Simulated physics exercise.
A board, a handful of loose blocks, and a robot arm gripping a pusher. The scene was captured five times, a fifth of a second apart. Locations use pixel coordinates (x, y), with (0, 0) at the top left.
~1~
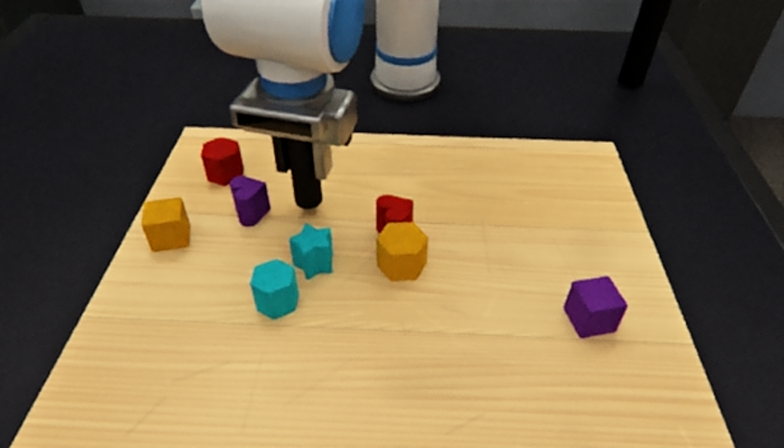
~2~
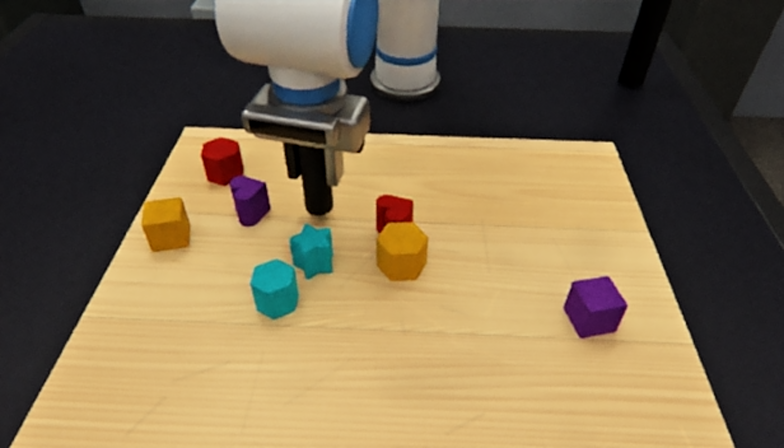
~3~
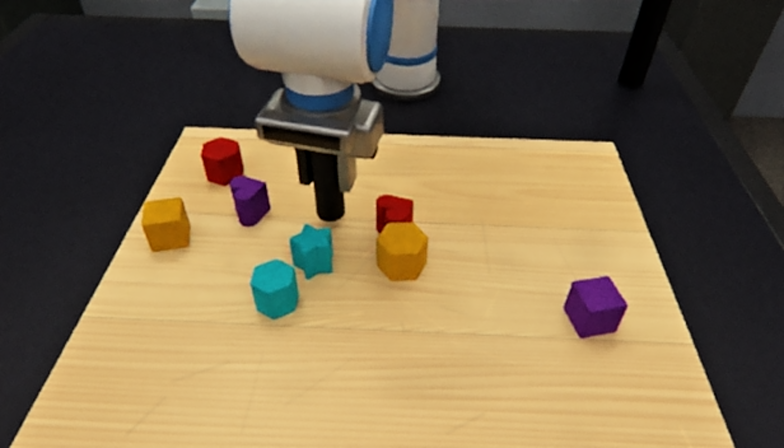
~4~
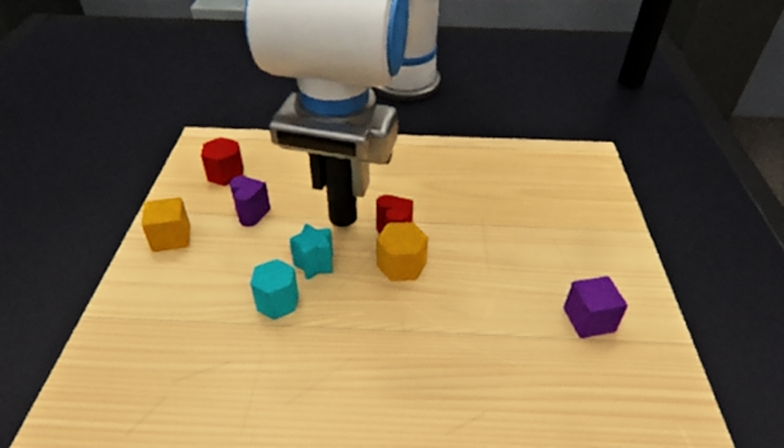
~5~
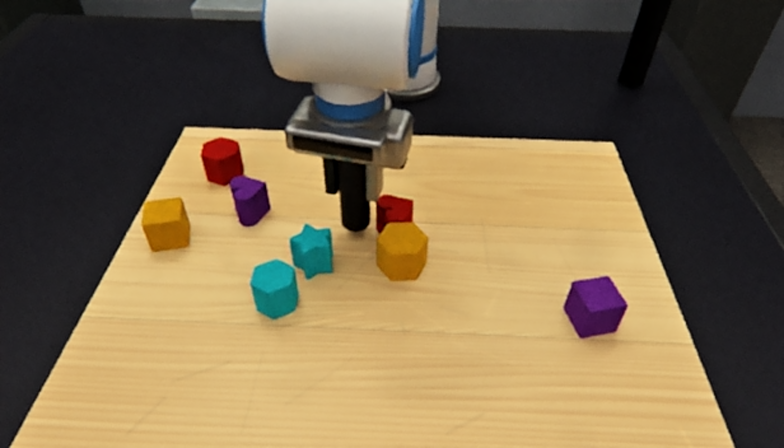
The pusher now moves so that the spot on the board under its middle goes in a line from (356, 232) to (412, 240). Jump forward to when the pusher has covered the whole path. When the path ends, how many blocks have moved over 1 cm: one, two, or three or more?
That's one.
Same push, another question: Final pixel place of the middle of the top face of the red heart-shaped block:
In the picture, that point is around (440, 207).
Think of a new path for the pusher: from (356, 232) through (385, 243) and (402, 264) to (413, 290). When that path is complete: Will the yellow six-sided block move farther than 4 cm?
Going by the path, yes.
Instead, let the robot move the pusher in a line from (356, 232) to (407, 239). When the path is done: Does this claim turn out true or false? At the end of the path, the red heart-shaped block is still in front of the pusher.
That is true.
What follows on the original path. Halfway along, pusher (385, 226); red heart-shaped block (412, 206), turned 15° clockwise.
At the end, pusher (413, 231); turquoise star unmoved; red heart-shaped block (440, 207); yellow six-sided block (406, 239).
